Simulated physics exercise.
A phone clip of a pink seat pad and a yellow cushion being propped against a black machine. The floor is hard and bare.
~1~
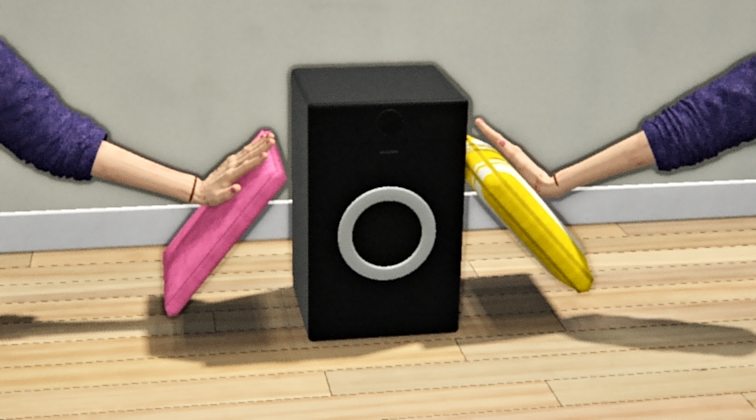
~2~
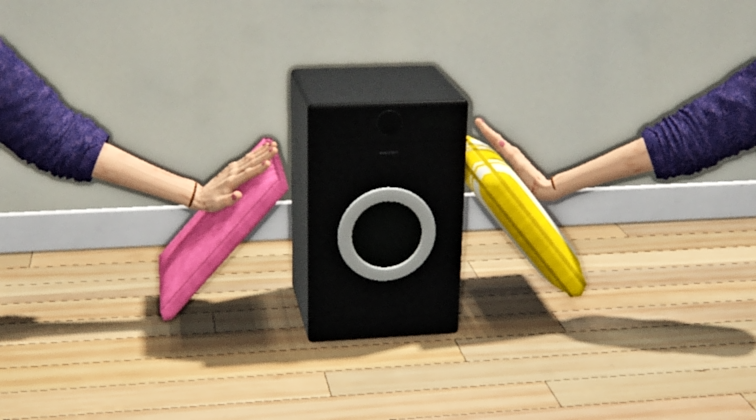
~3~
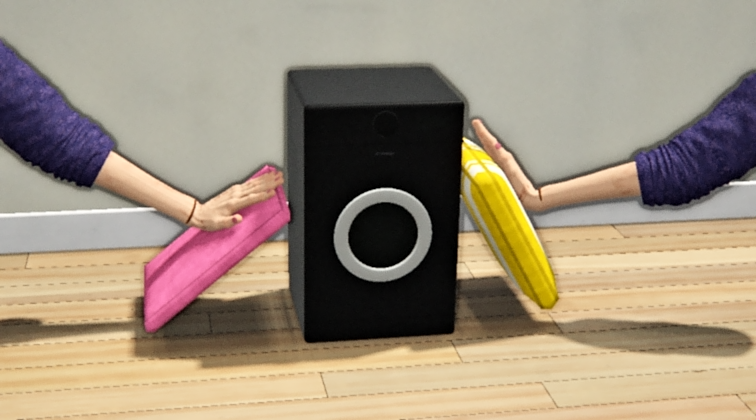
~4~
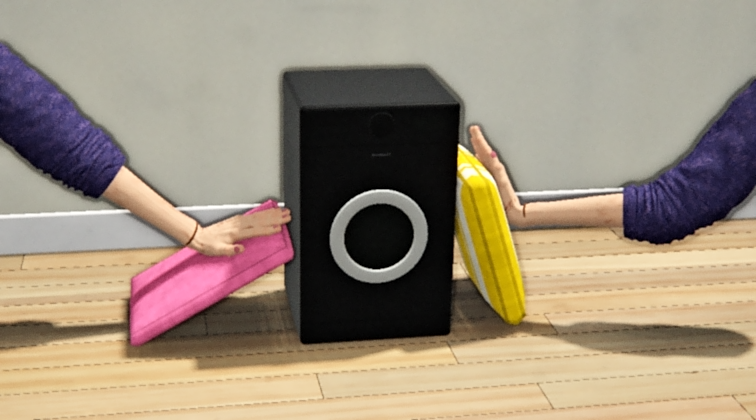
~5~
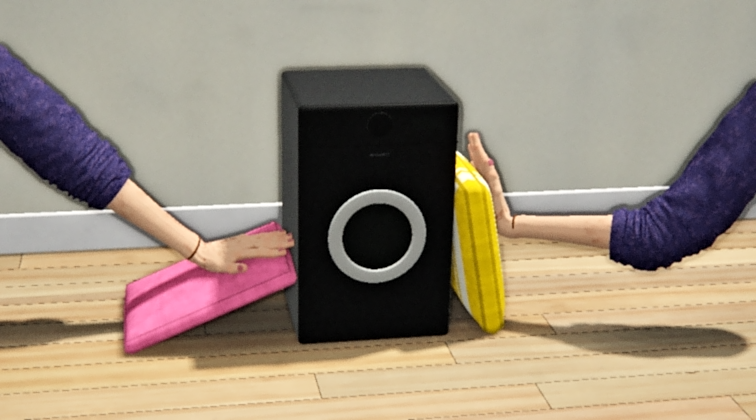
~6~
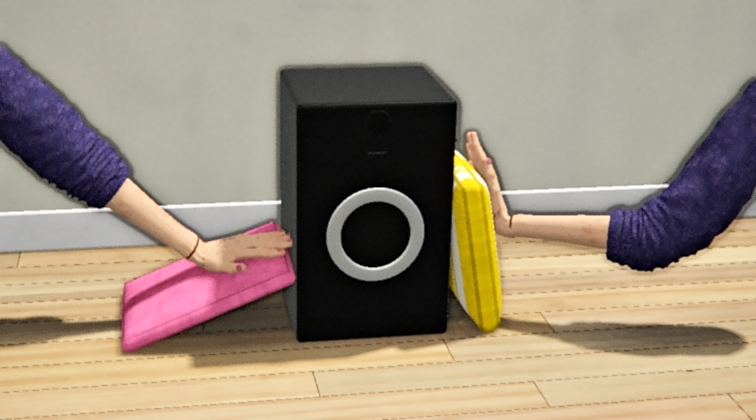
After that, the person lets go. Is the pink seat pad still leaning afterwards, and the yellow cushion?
At the end, my guess is the pink seat pad will come down, my guess is the yellow cushion won't come down.
Then, 0.24 s after the last picture, seat pad flat on the floor near (199, 308); cushion leaning near (463, 234).
At rest, seat pad flat on the floor near (199, 309); cushion leaning near (463, 234). The pink seat pad slips and lies down and the yellow cushion holds its lean.
